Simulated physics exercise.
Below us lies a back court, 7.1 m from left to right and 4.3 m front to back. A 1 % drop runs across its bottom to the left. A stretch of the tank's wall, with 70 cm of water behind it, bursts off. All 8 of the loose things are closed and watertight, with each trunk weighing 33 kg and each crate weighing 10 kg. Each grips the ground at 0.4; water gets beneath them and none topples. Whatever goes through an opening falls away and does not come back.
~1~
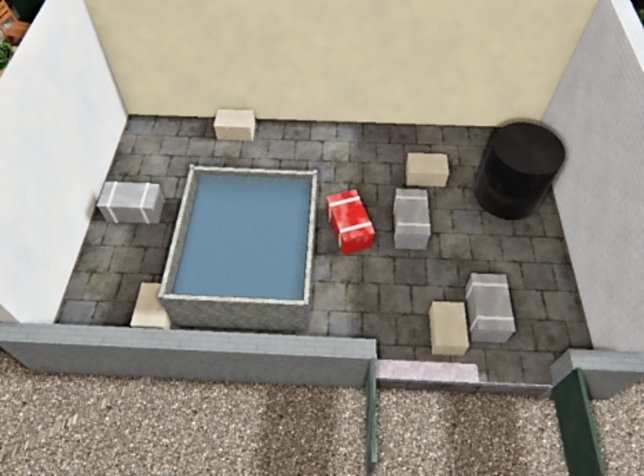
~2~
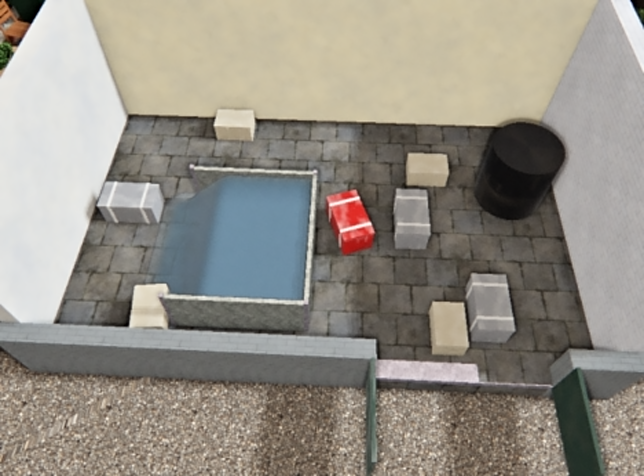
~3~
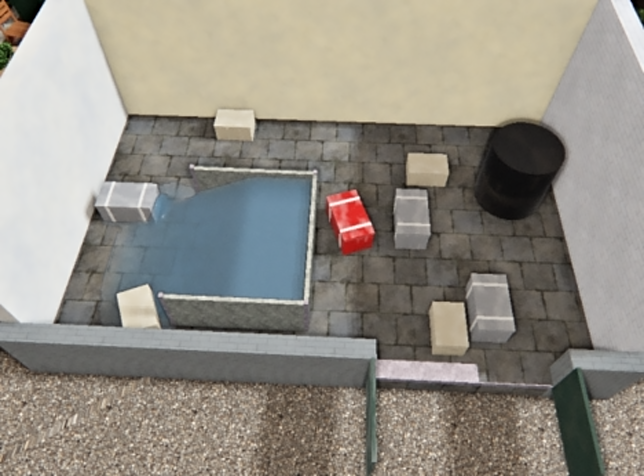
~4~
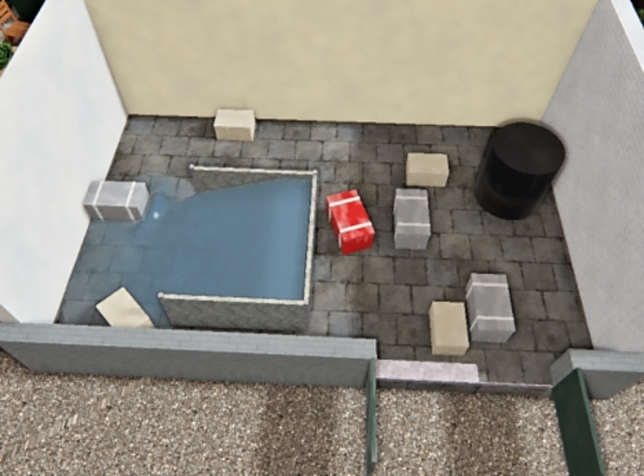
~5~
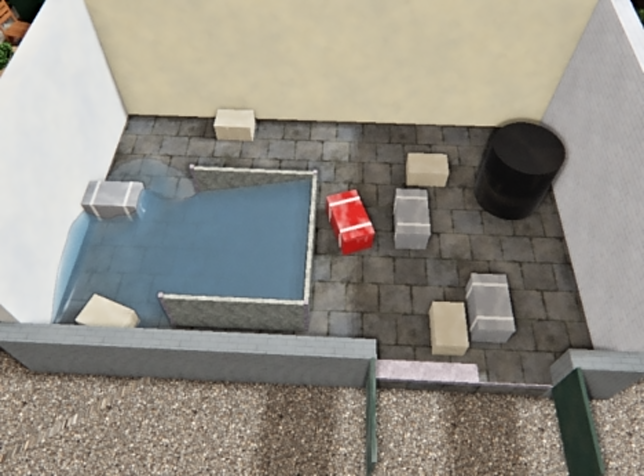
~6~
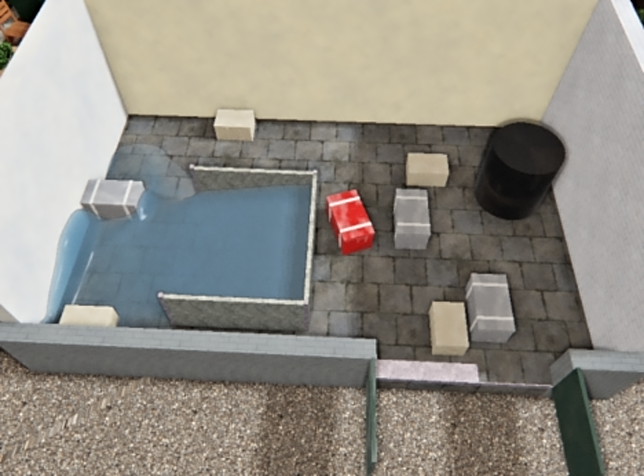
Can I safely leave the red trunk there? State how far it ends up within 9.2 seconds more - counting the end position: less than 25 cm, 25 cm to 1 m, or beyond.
It barely moves.
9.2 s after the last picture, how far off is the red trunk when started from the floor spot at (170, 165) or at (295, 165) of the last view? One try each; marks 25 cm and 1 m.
Try one: It is washed away. Try two: It is washed away.
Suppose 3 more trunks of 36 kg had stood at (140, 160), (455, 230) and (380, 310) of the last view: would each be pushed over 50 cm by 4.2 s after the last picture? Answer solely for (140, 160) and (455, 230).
Taking them in order, they come out greater and smaller.
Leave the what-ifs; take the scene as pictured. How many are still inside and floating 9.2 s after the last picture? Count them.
My tally comes to 3.
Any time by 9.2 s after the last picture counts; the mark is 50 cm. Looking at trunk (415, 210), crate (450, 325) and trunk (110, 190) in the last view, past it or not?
Within the limit, then beyond the limit, then beyond the limit.
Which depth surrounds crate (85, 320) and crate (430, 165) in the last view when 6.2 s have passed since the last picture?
I'd put it at 14 cm and 8 cm respectively.
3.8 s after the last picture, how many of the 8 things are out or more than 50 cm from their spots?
5 of them.
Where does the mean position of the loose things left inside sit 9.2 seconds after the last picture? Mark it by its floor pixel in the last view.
(411, 250).
Then, 1.2 s after the last picture the red trunk is near (350, 214), 0.0 m from its start, aground; 0 of 8 are out; 2 afloat.
Then, 3.8 s after the last picture the red trunk is near (350, 214), 0.0 m from its start, aground; 0 of 8 are out; 3 afloat.
Then, 6.2 s after the last picture the red trunk is near (350, 214), 0.0 m from its start, aground; 0 of 8 are out; 4 afloat.
Then, 9.2 s after the last picture the red trunk is near (350, 214), 0.0 m from its start, aground; 0 of 8 are out; 3 afloat.
